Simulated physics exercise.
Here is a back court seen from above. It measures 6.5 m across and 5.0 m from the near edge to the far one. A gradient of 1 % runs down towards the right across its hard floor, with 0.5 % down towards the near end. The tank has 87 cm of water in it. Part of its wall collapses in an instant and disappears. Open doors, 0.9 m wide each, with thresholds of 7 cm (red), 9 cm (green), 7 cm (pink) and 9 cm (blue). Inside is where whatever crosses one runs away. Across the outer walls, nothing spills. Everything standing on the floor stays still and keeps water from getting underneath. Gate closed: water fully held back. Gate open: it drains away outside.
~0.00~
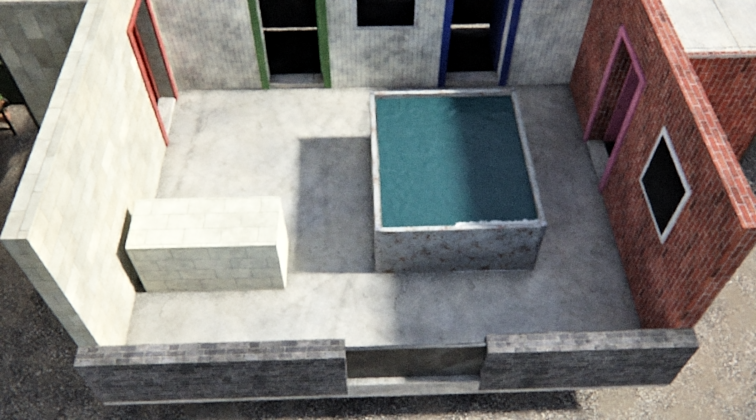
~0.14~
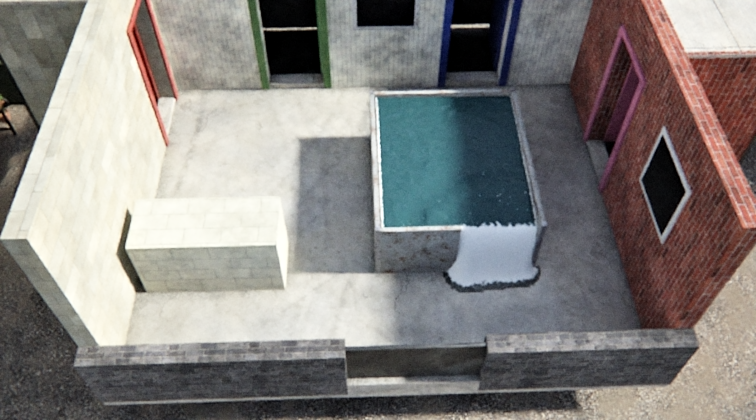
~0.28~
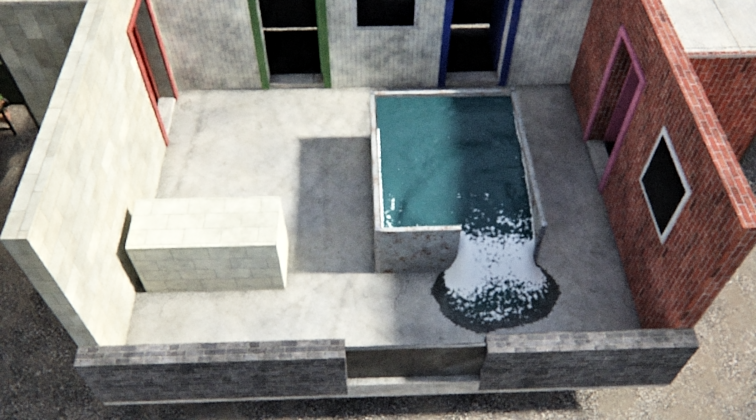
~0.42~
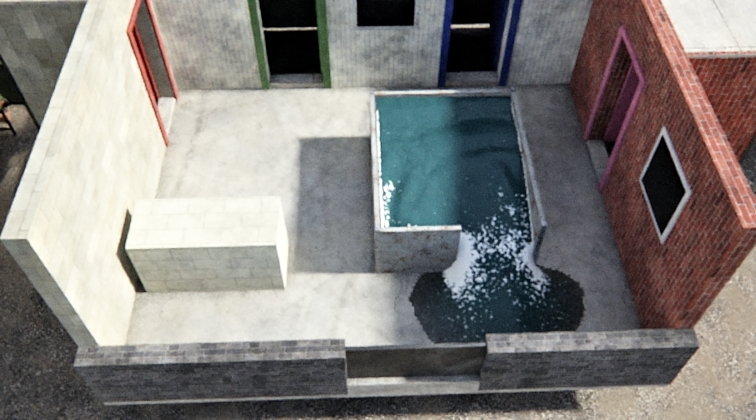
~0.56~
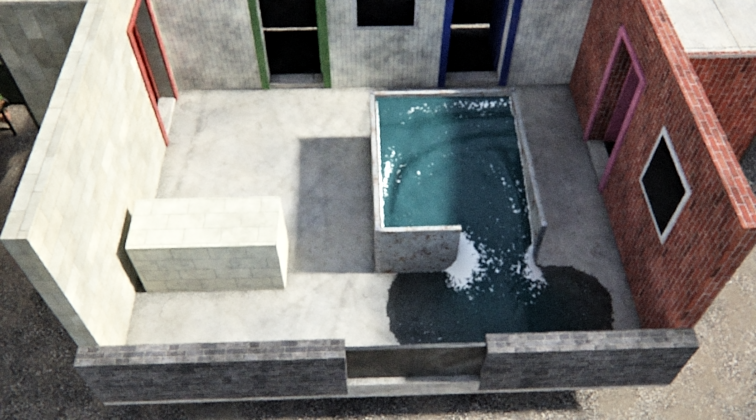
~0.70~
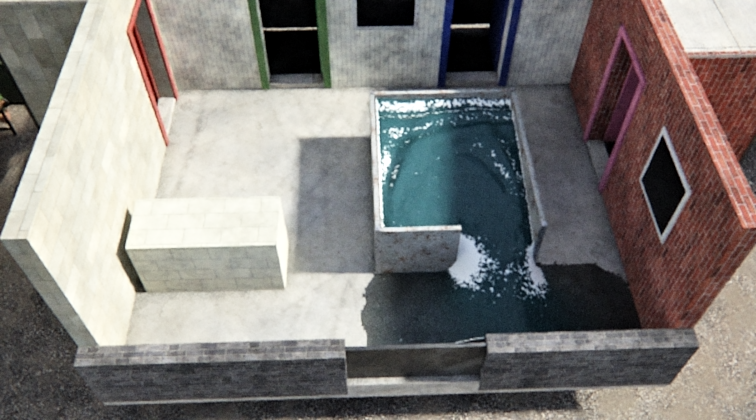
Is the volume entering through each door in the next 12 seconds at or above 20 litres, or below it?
Red door: At or above, green door: At or above, pink door: At or above, blue door: At or above.
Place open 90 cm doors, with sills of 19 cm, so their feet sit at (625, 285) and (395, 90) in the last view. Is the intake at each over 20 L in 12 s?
Check, in order - fail / pass.
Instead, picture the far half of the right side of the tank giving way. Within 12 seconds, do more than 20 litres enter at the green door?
Well, at green it would be too little.
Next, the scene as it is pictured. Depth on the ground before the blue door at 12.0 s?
It comes to near 10.5 cm.
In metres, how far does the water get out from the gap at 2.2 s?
That comes to near 4.8 m out.
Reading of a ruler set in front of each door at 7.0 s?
Door by door, in cm: Red reads 17, green reads 7, pink reads 15, blue reads 15.
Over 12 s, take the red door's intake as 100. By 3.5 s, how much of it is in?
Fraction in by then: Around 0 per cent.
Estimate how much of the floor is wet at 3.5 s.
I'd say around 75 %.
After 1.4 s water covers 20 % of the floor and is deepest (83 cm) near (651, 358); red door not reached, green door not reached, pink door not reached, blue door not reached.
After 2.2 s water covers 45 % of the floor and is deepest (60 cm) near (636, 358); red door not reached, green door not reached, pink door 7 cm at the sill, 0 L in, blue door not reached.
After 3.5 s water covers 75 % of the floor and is deepest (38 cm) near (636, 358); red door not reached, green door not reached, pink door 8 cm at the sill, 0 L in, blue door 17 cm at the sill, 22 L in.
After 7.0 s water covers 95 % of the floor and is deepest (22 cm) near (636, 358); red door 17 cm at the sill, 15 L in, green door 7 cm at the sill, 12 L in, pink door 15 cm at the sill, 57 L in, blue door 15 cm at the sill, 152 L in.
After 12.0 s water covers 100 % of the floor and is deepest (18 cm) near (368, 194); red door 13 cm at the sill, 162 L in, green door 13 cm at the sill, 65 L in, pink door 13 cm at the sill, 197 L in, blue door 11 cm at the sill, 194 L in.
